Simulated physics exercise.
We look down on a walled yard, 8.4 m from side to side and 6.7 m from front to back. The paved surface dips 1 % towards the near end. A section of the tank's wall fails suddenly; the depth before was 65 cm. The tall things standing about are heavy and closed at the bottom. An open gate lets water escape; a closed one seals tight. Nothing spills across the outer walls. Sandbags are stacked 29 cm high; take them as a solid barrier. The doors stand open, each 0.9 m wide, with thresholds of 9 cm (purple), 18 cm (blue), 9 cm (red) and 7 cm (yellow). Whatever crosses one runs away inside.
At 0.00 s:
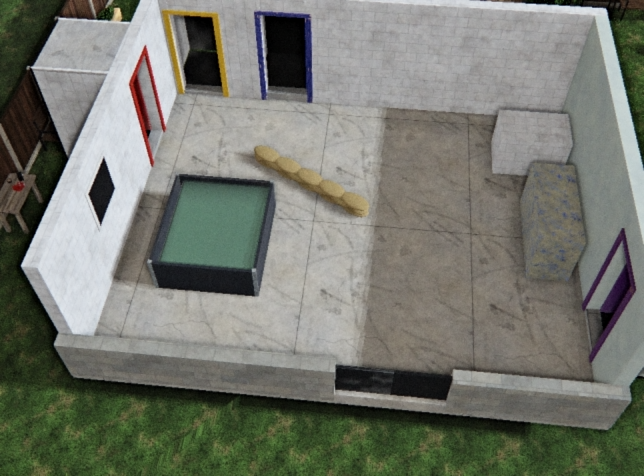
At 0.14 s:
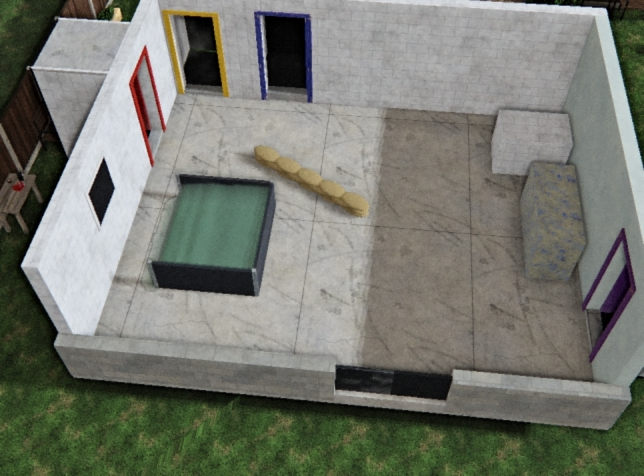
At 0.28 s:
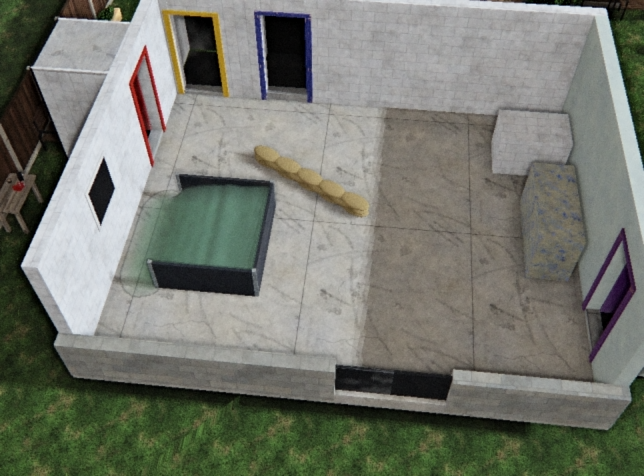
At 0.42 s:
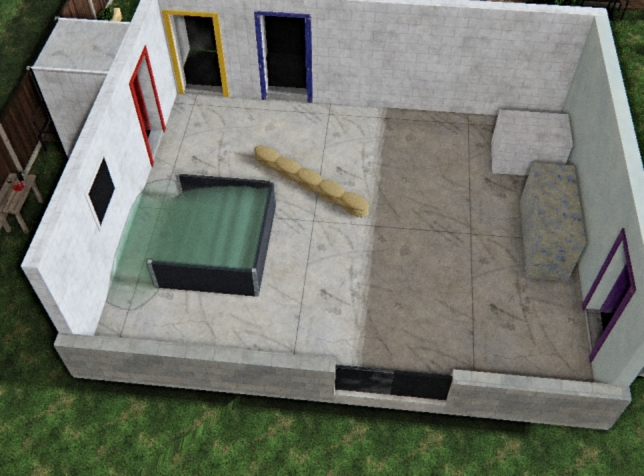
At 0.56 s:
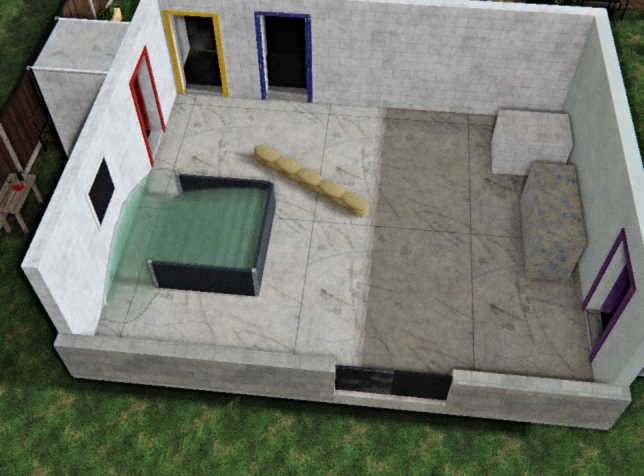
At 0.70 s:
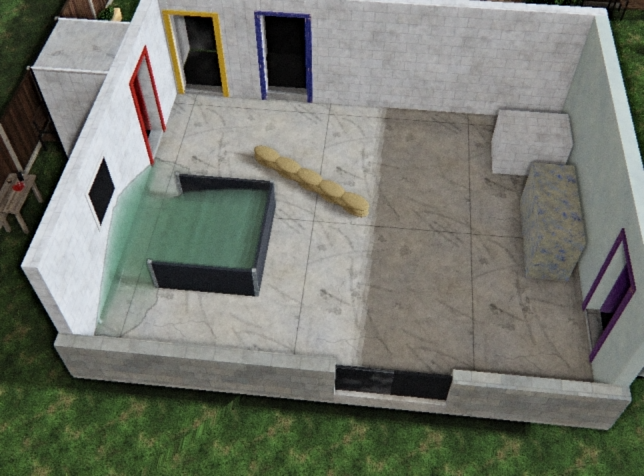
A white-walled yard with a pale, partly darker paved floor, set in grass, is seen from high above by a still camera. A dark-sided tank of green water stands at the left, near a diagonal row of tan sandbags, with red, yellow, blue and purple doorways around and grey blocks at the right. The tank's left side gives way, and water pours out leftward, spreading across the paving to the left wall.
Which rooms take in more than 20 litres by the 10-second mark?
Door by door: At the purple door it keeps below the limit; at the blue door it does not reach the limit; at the red door it does not reach the limit; at the yellow door it exceeds the limit.
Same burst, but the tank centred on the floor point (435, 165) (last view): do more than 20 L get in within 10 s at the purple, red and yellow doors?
Against that limit: Purple under, red past it, yellow above.
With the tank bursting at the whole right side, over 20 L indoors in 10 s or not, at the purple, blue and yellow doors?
Against that limit: Purple above, blue not over, yellow below.
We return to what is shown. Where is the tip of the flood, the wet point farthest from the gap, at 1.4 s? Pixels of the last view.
Near (172, 108).
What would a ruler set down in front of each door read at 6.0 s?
In cm: Purple 9, blue 4, red 5, yellow 7.
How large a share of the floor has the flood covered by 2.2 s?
About 25 per cent.
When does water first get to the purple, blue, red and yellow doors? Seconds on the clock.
Arrival: Purple 5.0 s, blue 2.4 s, red 0.8 s, yellow 1.6 s.
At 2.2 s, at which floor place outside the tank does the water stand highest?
Near (87, 357).
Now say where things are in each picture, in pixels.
Still water, 65 cm deep, in the tank at (214, 223), in the first picture.
The front is at (154, 289), 1.1 m from the gap at (171, 234); 0.4 m2 of floor is under water; 65 cm left at the back of the tank, in the second picture.
Water pours out at (171, 235) and has run 1.2 m, to (134, 290); typically 11 cm deep outside, 65 cm at the tank's back, in the third picture.
Water pours out at (171, 236) and has run 1.6 m, to (108, 297); typically 14 cm deep outside, 61 cm at the tank's back, in the fourth picture.
Water pours out at (171, 236) and has run 2.0 m, to (101, 317); typically 17 cm deep outside, 55 cm at the tank's back, in the fifth picture.
The front is at (96, 332), 2.2 m from the gap at (171, 236); 2.5 m2 of floor is under water; 55 cm left at the back of the tank, in the sixth picture.
After 1.4 s water covers 10 % of the floor and is deepest (46 cm) near (125, 246); purple door not reached, blue door not reached, red door 10 cm at the sill, 0 L in, yellow door not reached.
After 2.2 s water covers 25 % of the floor and is deepest (42 cm) near (87, 357); purple door not reached, blue door not reached, red door 11 cm at the sill, 1 L in, yellow door 16 cm at the sill, 25 L in.
After 3.5 s water covers 45 % of the floor and is deepest (21 cm) near (87, 357); purple door not reached, blue door 9 cm at the sill, 0 L in, red door 7 cm at the sill, 3 L in, yellow door 17 cm at the sill, 133 L in.
After 6.0 s water covers 75 % of the floor and is deepest (16 cm) near (91, 347); purple door 9 cm at the sill, 0 L in, blue door 4 cm at the sill, 0 L in, red door 5 cm at the sill, 3 L in, yellow door 7 cm at the sill, 170 L in.
After 10.0 s water covers 90 % of the floor and is deepest (10 cm) near (591, 405); purple door 7 cm at the sill, 1 L in, blue door 3 cm at the sill, 0 L in, red door 3 cm at the sill, 3 L in, yellow door 4 cm at the sill, 172 L in.
